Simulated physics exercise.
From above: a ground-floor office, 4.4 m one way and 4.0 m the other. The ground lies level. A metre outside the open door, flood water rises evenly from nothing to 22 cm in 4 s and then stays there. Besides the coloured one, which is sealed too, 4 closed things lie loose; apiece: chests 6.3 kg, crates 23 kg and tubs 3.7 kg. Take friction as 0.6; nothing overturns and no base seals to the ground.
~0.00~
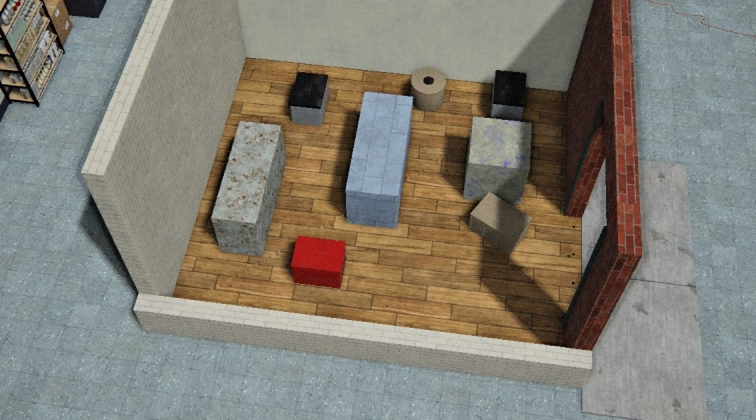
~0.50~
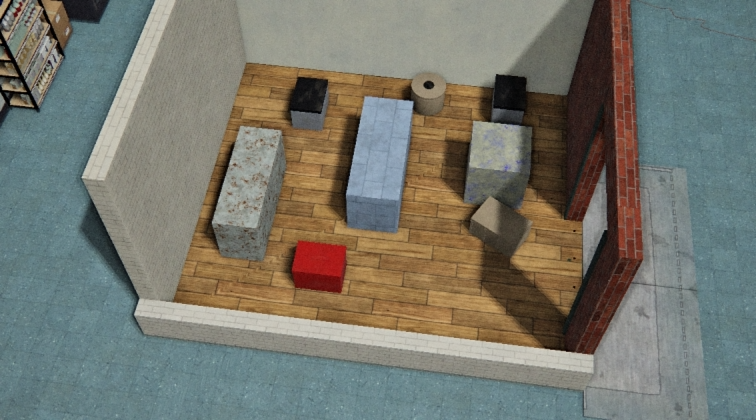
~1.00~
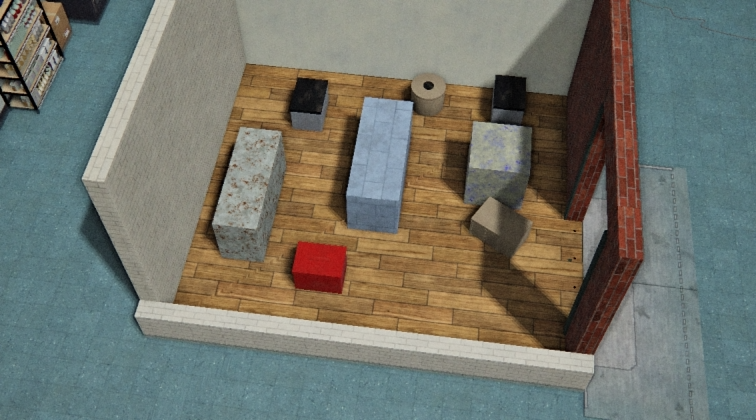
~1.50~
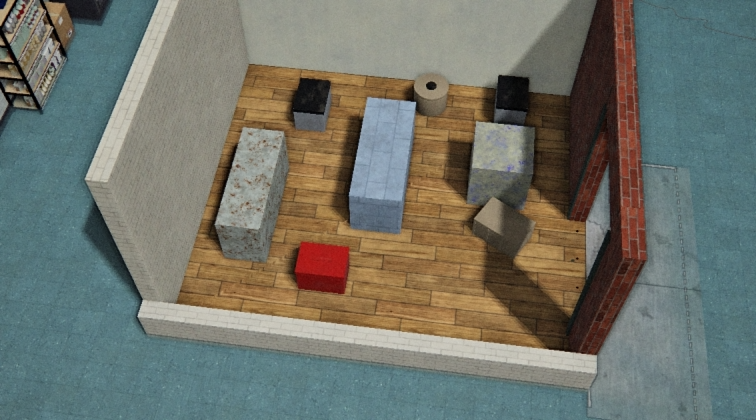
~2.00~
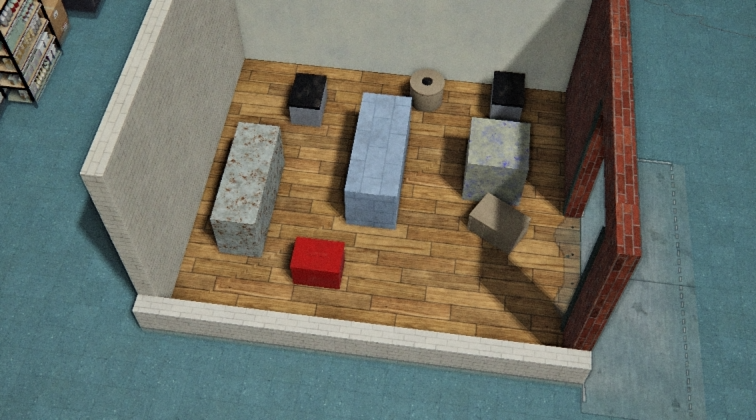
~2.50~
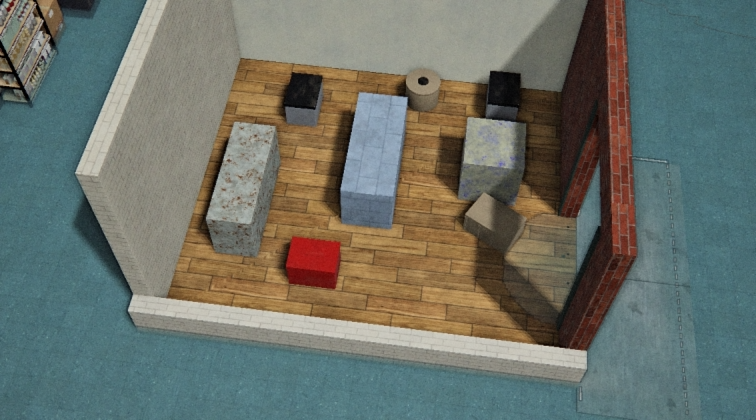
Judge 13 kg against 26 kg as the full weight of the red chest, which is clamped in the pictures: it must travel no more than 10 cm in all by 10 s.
I expect that neither weight holds it.
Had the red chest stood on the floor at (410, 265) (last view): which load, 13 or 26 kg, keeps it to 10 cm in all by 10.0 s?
Neither is enough.
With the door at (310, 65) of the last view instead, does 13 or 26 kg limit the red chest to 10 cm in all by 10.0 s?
Then neither load is enough.
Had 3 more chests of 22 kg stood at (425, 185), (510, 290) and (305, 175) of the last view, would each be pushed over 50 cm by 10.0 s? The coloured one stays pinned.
In that order: Past it, past it, short of it.
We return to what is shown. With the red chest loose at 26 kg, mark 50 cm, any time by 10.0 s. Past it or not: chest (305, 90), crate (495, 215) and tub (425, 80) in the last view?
In turn: Less, past it, more.
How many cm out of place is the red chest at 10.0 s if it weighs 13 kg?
About 200 cm.
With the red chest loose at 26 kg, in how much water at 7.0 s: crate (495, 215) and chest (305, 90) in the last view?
Roughly 11 and 1 cm.
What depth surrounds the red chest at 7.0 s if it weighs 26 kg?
About 7 cm.
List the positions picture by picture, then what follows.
The first picture shows the red chest at (318, 254), on the bottom; water covers 0.0 m2; 0 of 5 have shifted.
The second picture shows the red chest at (319, 258) rests on the ground; water covers 0.0 m2; 0 of 5 have shifted.
The third picture shows the red chest at (319, 259) rests on the ground; 0.0 m2 under water; 0 of 5 have shifted.
The fourth picture shows the red chest at (322, 259), on the bottom; 0.0 m2 under water; 0 of 5 have shifted.
The fifth picture shows the red chest at (318, 254), on the bottom; water covers 0.0 m2; 0 of 5 have shifted.
The sixth picture shows the red chest at (313, 254), on the bottom; water covers 0.7 m2; 0 of 5 have shifted.
After 3.5 s the red chest would be 0 cm from its start with 13 kg and 0 cm from its start with 26 kg; 0 cm of water round it then.
After 4.5 s the red chest would be 0 cm from its start with 13 kg and 0 cm from its start with 26 kg; 2 cm of water round it then.
After 7.0 s the red chest would be 51 cm from its start with 13 kg and 4 cm from its start with 26 kg; 7 cm of water round it then.
After 10.0 s the red chest would be 206 cm from its start with 13 kg and 44 cm from its start with 26 kg; 12 cm of water round it then.
